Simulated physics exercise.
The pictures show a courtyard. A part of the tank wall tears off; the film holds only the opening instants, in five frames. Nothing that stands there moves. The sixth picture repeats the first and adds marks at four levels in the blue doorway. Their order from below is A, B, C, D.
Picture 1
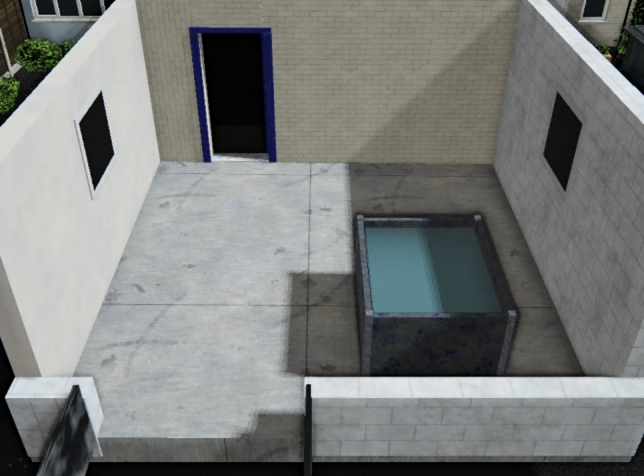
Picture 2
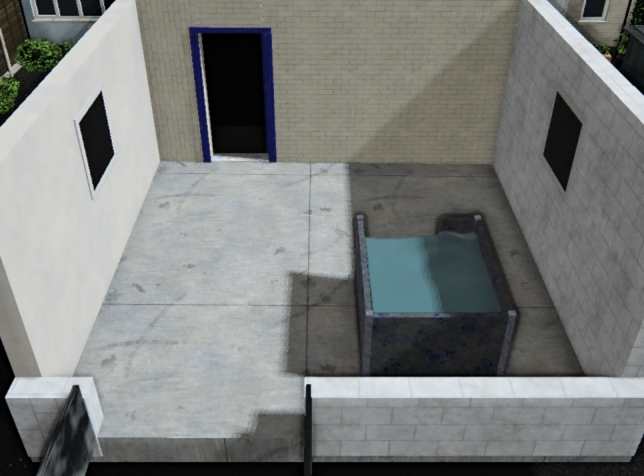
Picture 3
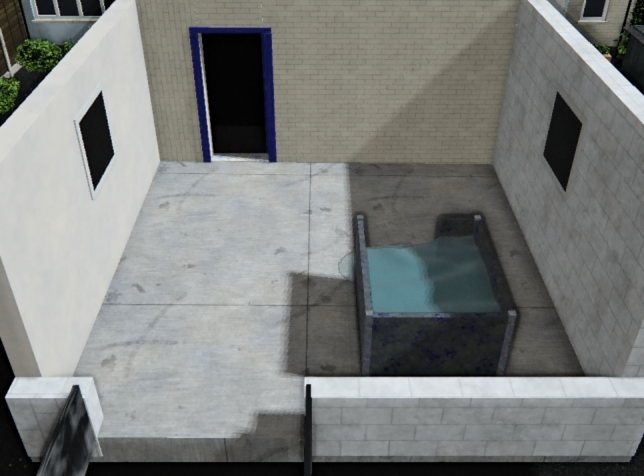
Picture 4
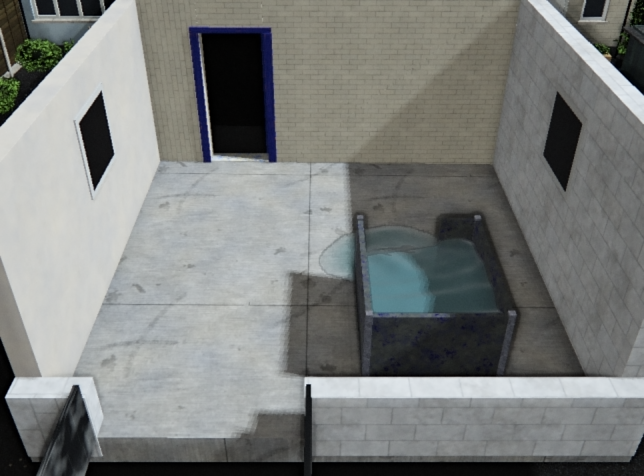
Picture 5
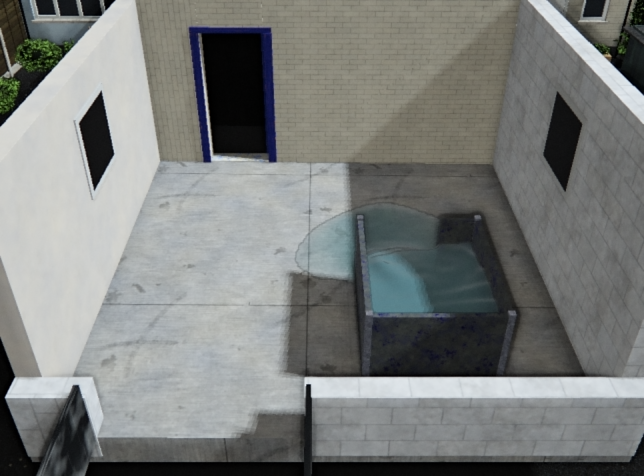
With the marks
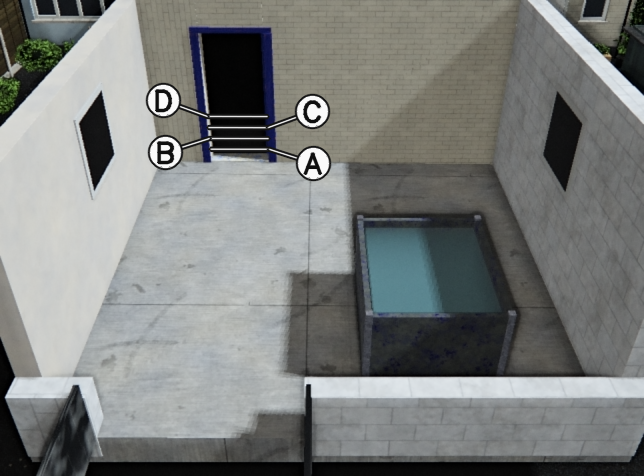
In a walled courtyard, water drops in a dark tank and spreads across the ground behind it.
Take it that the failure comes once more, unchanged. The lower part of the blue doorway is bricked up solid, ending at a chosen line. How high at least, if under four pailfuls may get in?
A.
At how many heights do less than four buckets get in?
All of the four.
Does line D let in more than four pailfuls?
No, not at all.
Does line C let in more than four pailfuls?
No.
In white, A at (239, 149); B at (239, 138); C at (238, 127); D at (237, 116); from the bottom up A, B, C, D.
Choosing A, nothing gets over.
Choosing B, nothing gets over.
Choosing C, nothing gets over.
Choosing D, nothing gets over.
